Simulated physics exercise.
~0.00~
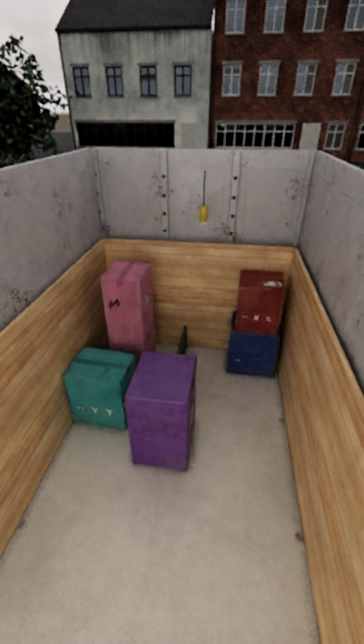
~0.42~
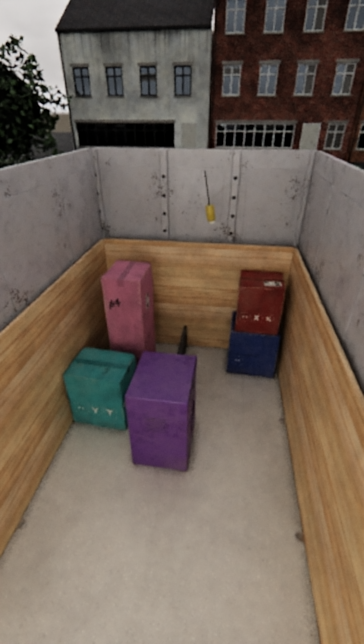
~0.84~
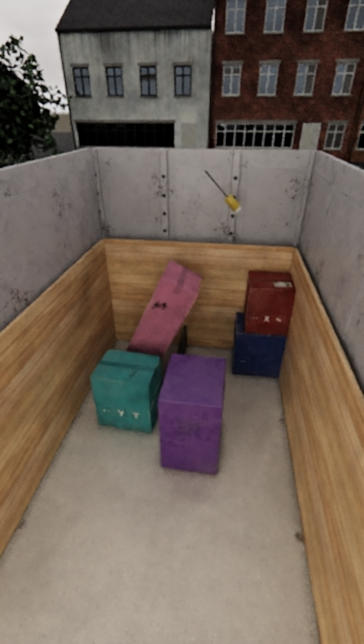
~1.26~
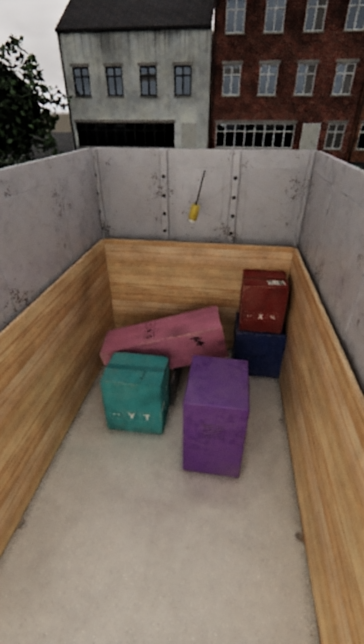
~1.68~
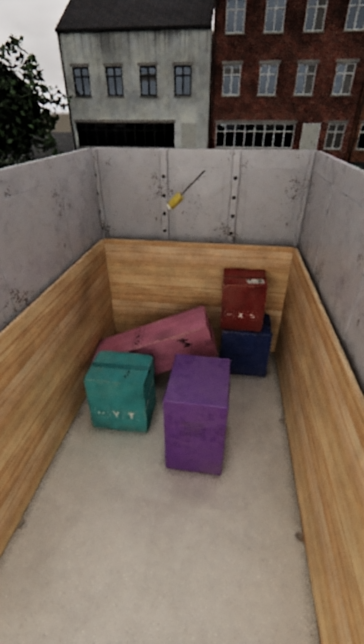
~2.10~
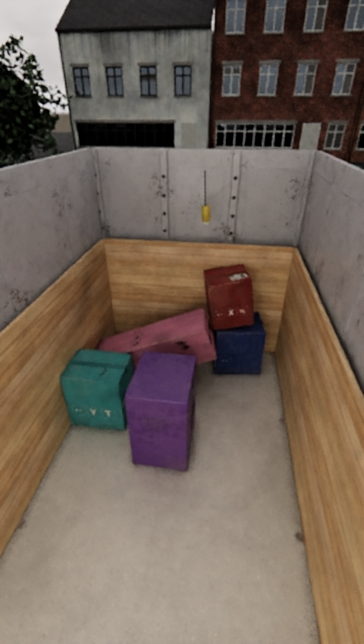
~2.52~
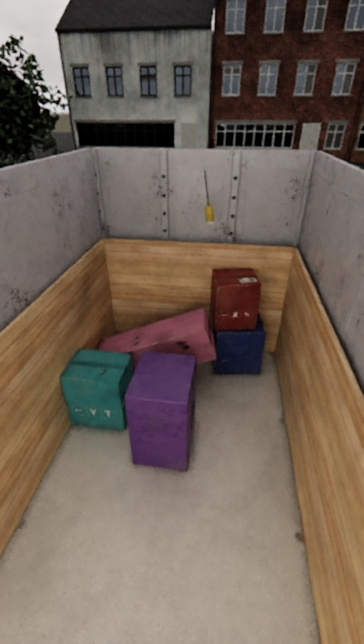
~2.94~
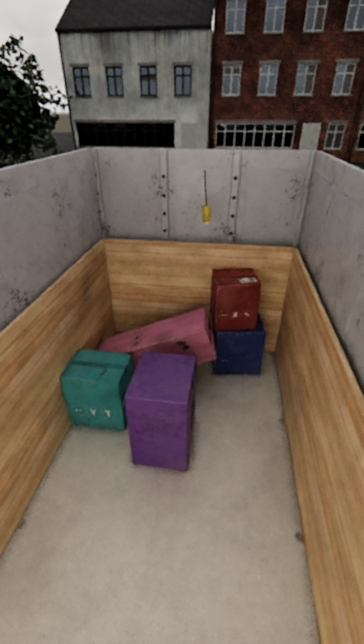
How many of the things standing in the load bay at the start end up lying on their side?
Just one of them ends up on its side, the pink box at the back. The turquoise, purple, red and blue ones are all upright at the end.
A tall pink box topples in an open, wood-lined load bay, seen from above and looking forward, with houses beyond the front wall. It stands behind a turquoise box on the left and a purple block near the middle, while a red box sits on a blue one at the far right. As the hanging yellow lamp swings, the load slides right and the pink box falls onto its side. Everything else then shifts left, and the red box tilts briefly before settling upright on the blue. Finally the pink box lies still, the stack rests left of its starting place, and the turquoise and purple pieces stand about where they began.
